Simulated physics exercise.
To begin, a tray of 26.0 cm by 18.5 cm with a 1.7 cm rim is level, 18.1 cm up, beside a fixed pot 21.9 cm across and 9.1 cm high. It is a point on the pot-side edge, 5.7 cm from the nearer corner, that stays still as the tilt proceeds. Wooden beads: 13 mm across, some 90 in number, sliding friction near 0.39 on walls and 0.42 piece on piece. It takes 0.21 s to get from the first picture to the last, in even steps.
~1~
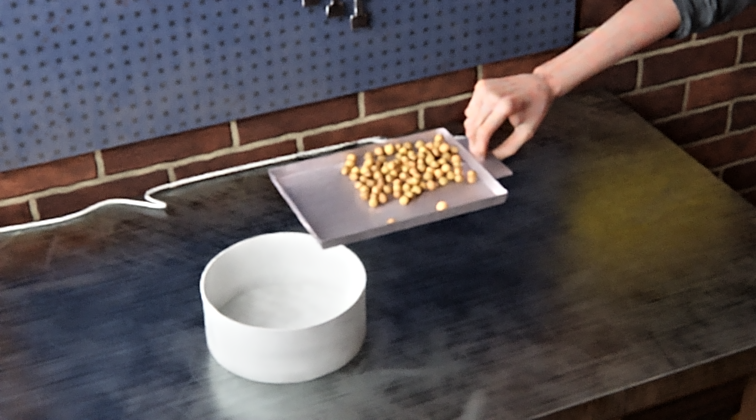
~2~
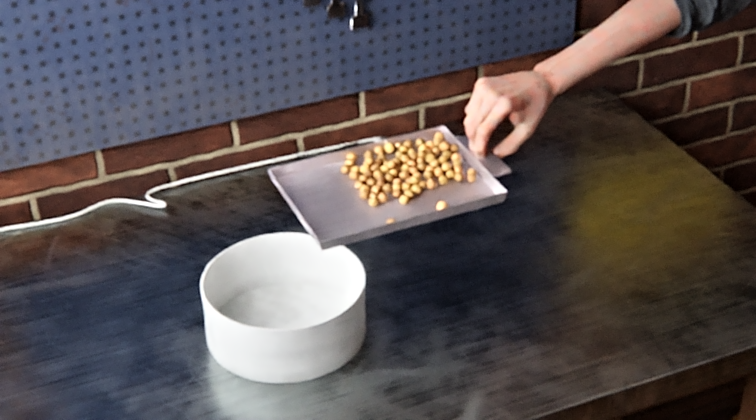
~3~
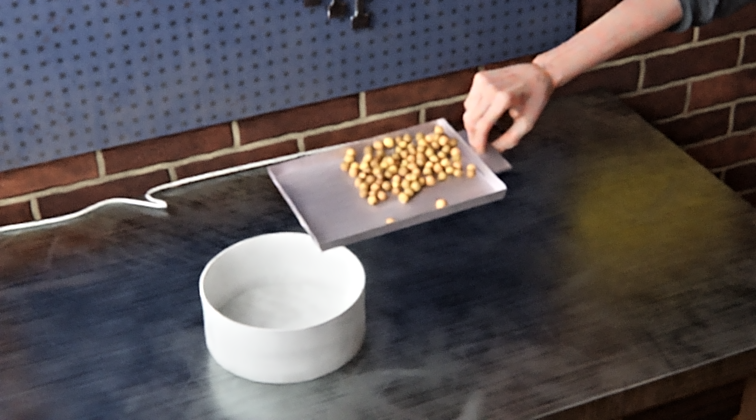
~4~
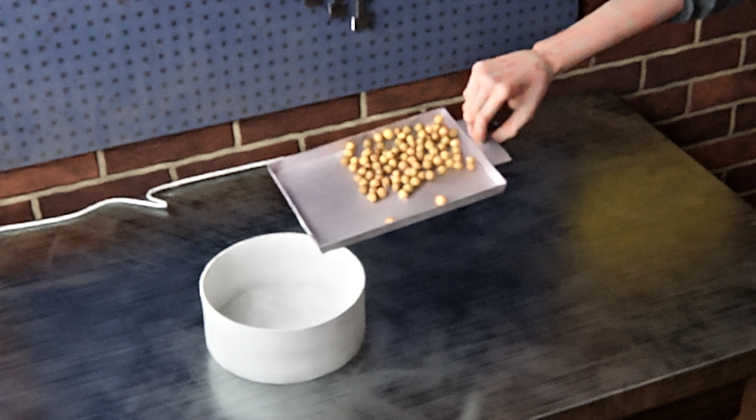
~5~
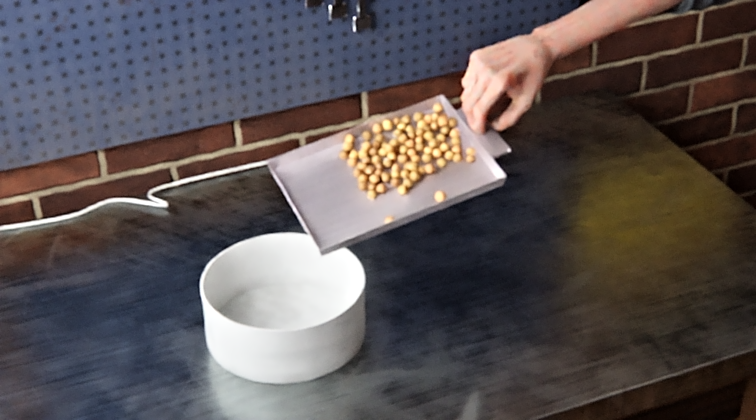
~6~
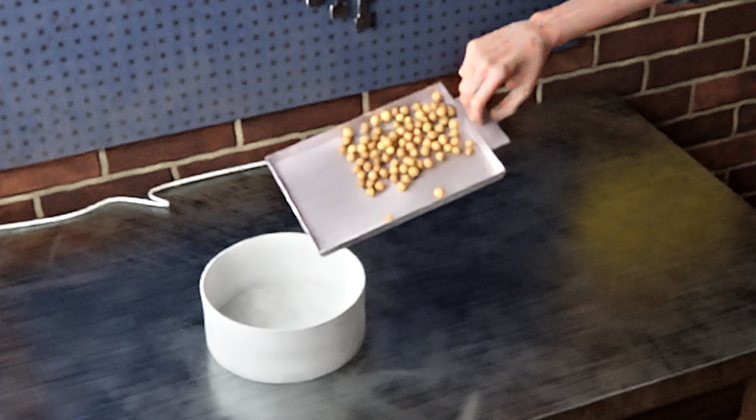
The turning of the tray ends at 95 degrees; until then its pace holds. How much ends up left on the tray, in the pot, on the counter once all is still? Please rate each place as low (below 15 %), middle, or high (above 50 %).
Tray: Low, pot: High, counter: Middle.
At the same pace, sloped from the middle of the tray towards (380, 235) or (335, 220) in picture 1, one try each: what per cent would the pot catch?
I'd put it at roughly 50 per cent for the first tilt and roughly 80 per cent for the second.
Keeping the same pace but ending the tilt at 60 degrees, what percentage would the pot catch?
You'd end up with some 30 % in the pot.
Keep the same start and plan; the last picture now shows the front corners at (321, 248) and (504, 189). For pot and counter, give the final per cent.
Per cent by place - pot 45, counter 55.
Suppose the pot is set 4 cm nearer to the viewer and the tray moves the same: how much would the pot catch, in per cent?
My estimate: Some 95 per cent.
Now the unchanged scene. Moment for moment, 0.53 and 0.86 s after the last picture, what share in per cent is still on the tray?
Roughly 45 then 5.
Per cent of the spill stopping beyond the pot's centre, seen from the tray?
Share past the middle: Roughly 80 percent.
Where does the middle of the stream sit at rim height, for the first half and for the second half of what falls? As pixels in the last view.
Earlier half at about (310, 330), later half at about (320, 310) in pixels.
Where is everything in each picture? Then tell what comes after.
Tray tilt 0 degrees, front corners at (322, 239) and (504, 192); middle of the pieces at (406, 170); pot at (283, 279), in the first frame.
Tray tilt 1 degrees, front corners at (322, 240) and (504, 191); middle of the pieces at (406, 168), in the second frame.
Tray tilt 3 degrees, front corners at (321, 242) and (503, 187), lowest corner left front; middle of the pieces at (406, 164), in the third frame.
Tray tilt 8 degrees, front corners at (321, 244) and (503, 182), lowest corner left front; middle of the pieces at (405, 157), in the fourth frame.
Tray tilt 13 degrees, front corners at (320, 247) and (502, 175), lowest corner left front; middle of the pieces at (404, 150), in the fifth frame.
Tray tilt 18 degrees, front corners at (320, 250) and (501, 169), lowest corner left front; middle of the pieces at (403, 143); pot at (283, 279), in the sixth frame.
Then, 0.32 s after the last picture, tilt 56 degrees; the tray holds 100 %, the pot 0 %.
Then, 0.53 s after the last picture, tilt 81 degrees; the tray holds 45 %, the pot 15 %.
Then, 0.86 s after the last picture, tilt 95 degrees; the tray holds 5 %, the pot 60 %.
In the end, tray 0 %, pot 70 %, counter 30 %.
